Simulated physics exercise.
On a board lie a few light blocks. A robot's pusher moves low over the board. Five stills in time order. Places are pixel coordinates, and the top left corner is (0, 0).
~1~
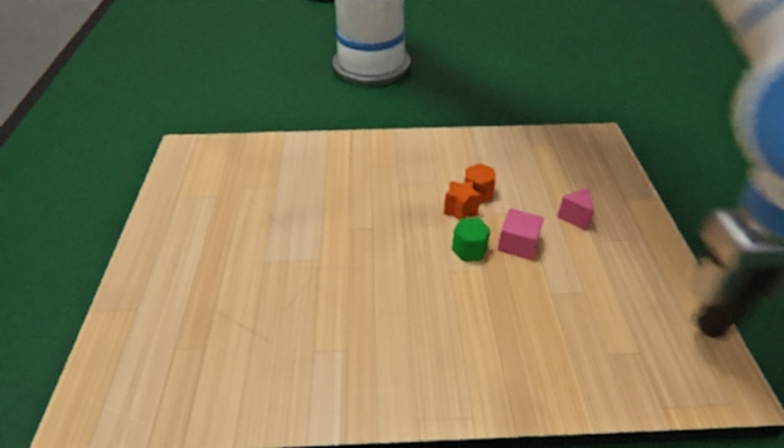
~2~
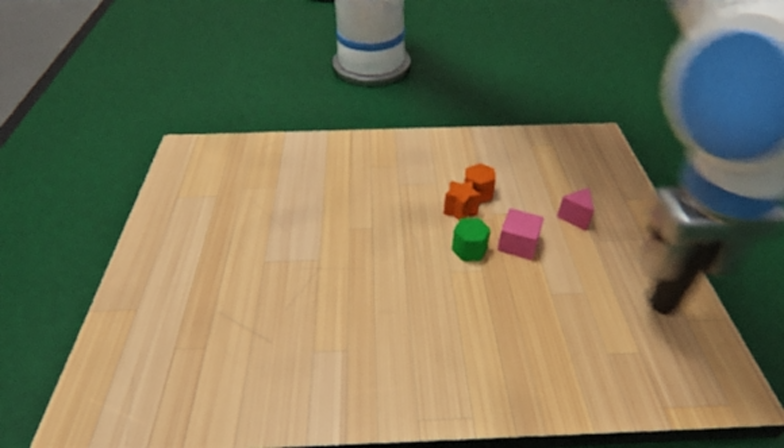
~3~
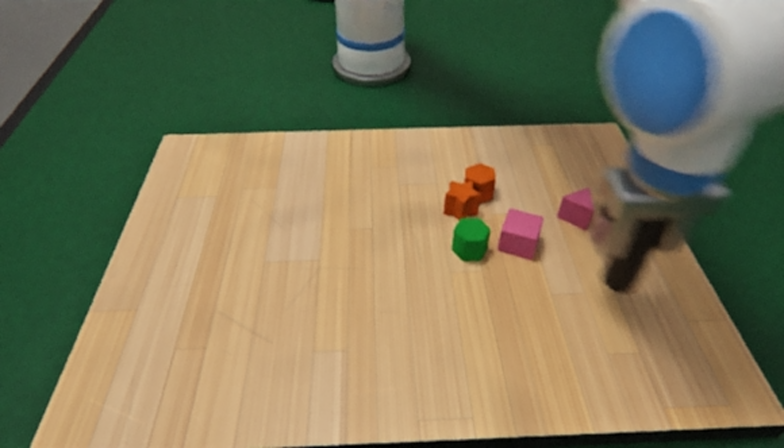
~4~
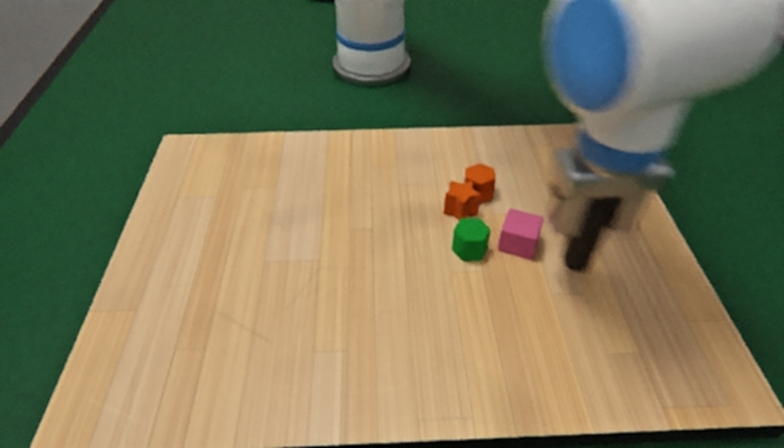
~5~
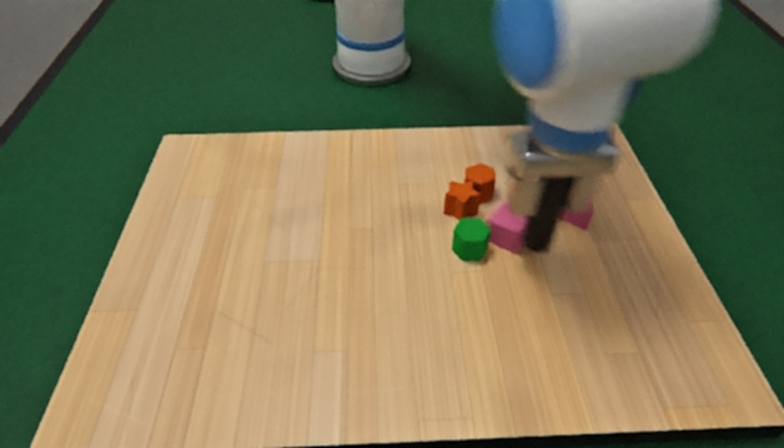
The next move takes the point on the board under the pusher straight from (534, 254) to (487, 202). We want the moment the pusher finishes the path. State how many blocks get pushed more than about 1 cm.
The count is three or more.
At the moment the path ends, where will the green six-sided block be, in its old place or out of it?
Put simply, it stays right there.
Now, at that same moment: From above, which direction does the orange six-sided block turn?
From above, it looks like the orange six-sided block goes clockwise.
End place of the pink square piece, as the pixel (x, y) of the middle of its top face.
The middle of its top is at (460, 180).
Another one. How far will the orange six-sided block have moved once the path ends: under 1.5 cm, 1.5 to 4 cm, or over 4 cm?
The distance will be 1.5 to 4 cm.
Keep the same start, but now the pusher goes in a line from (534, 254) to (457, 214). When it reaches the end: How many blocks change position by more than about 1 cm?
When the path ends, I think you'll find three or more blocks out of place by more than 1 cm.
The first path, step by step. Halfway along, pusher at (512, 214); orange star block at (451, 186), turned 25° anticlockwise; orange six-sided block at (479, 169), turned 15° clockwise; pink square piece at (484, 193).
At the end, pusher at (489, 190); orange star block at (428, 180), turned 45° anticlockwise; green six-sided block still; orange six-sided block at (474, 161), turned 45° clockwise; pink square piece at (460, 180), turned 25° anticlockwise.
